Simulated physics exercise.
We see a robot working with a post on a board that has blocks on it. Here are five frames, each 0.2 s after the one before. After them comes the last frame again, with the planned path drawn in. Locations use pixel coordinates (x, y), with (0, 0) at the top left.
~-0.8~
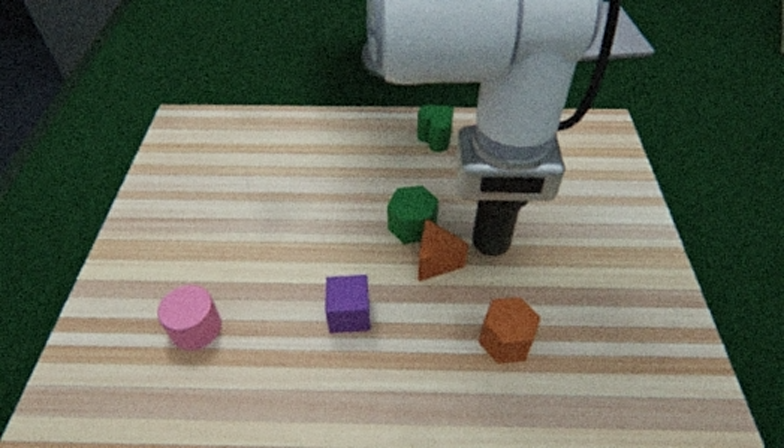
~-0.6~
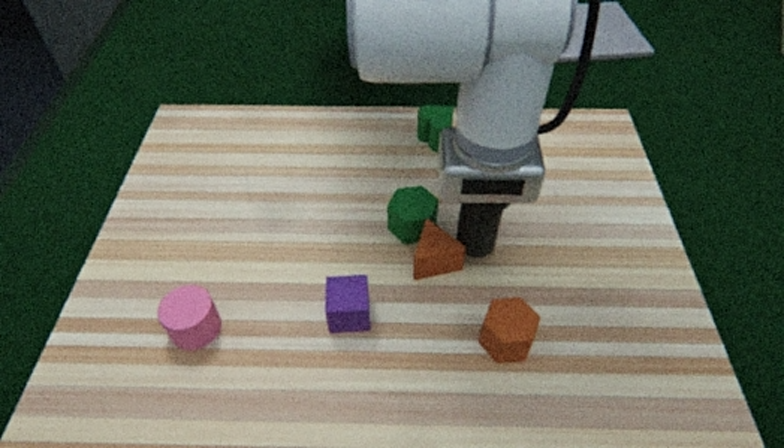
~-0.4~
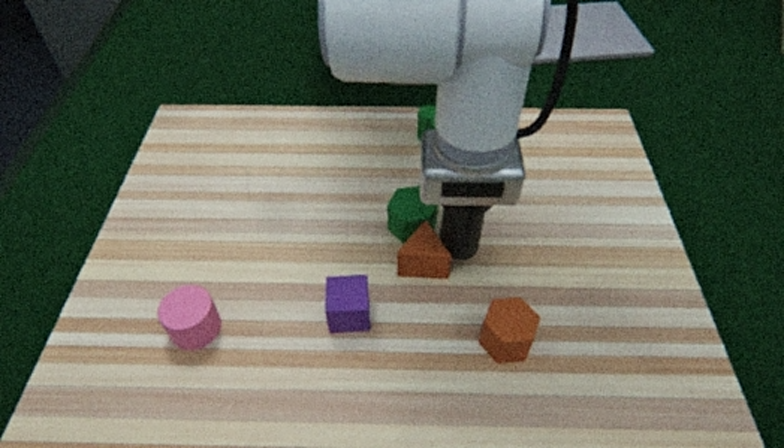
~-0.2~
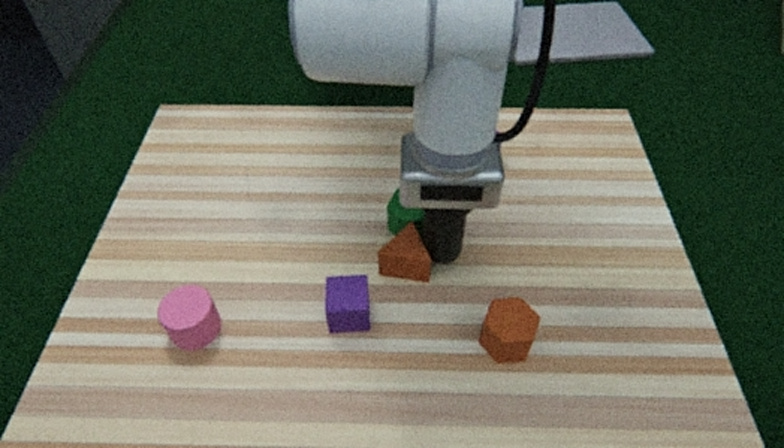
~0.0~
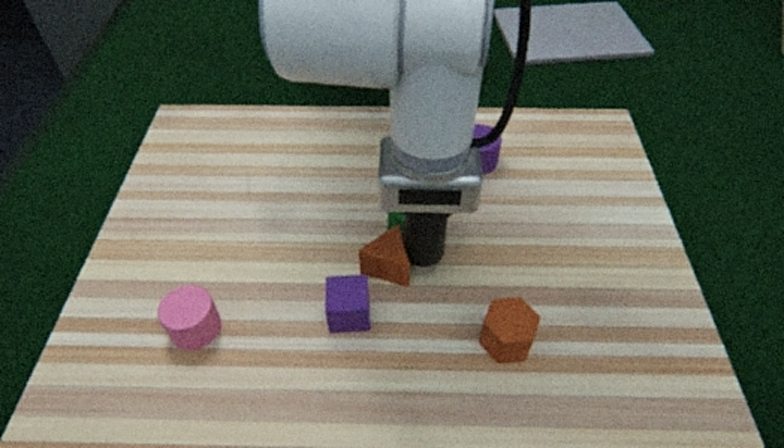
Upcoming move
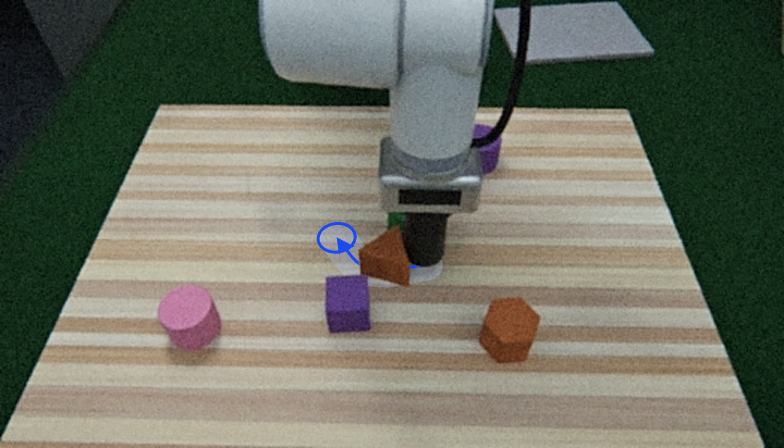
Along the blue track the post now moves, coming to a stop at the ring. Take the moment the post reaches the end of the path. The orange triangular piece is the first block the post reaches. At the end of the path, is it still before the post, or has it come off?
Slipped off.
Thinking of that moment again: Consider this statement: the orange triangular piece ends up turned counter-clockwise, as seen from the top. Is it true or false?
That is true.
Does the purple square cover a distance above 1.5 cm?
I'd say no.
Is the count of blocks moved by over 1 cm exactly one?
Yes.
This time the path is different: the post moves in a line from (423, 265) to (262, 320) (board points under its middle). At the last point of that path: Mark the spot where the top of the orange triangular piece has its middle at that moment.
Near (281, 257).
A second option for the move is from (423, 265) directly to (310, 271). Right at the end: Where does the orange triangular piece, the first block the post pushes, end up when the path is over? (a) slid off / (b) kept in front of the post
I choose b.
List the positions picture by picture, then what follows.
The first frame shows post's lower end (491, 241); purple square (347, 292); orange triangular piece (438, 240); green hexagonal block (413, 202).
The second frame shows post (475, 243); orange triangular piece (436, 240).
The third frame shows post (459, 245); orange triangular piece (425, 242).
The fourth frame shows post (442, 248); orange triangular piece (407, 244).
The fifth frame shows post (424, 252); purple square (347, 292); orange triangular piece (388, 246); green hexagonal block hidden.
Drawn move, from (423, 265) via (388, 271) and (355, 260), ending at (337, 237).
On the path given first. One third of the way, post (387, 258); orange triangular piece (350, 250).
Two thirds of the way, post (354, 247); orange triangular piece (318, 247), turned 15° anticlockwise.
At the end, post (335, 224); purple square still; orange triangular piece (315, 246), turned 20° anticlockwise; green hexagonal block still.
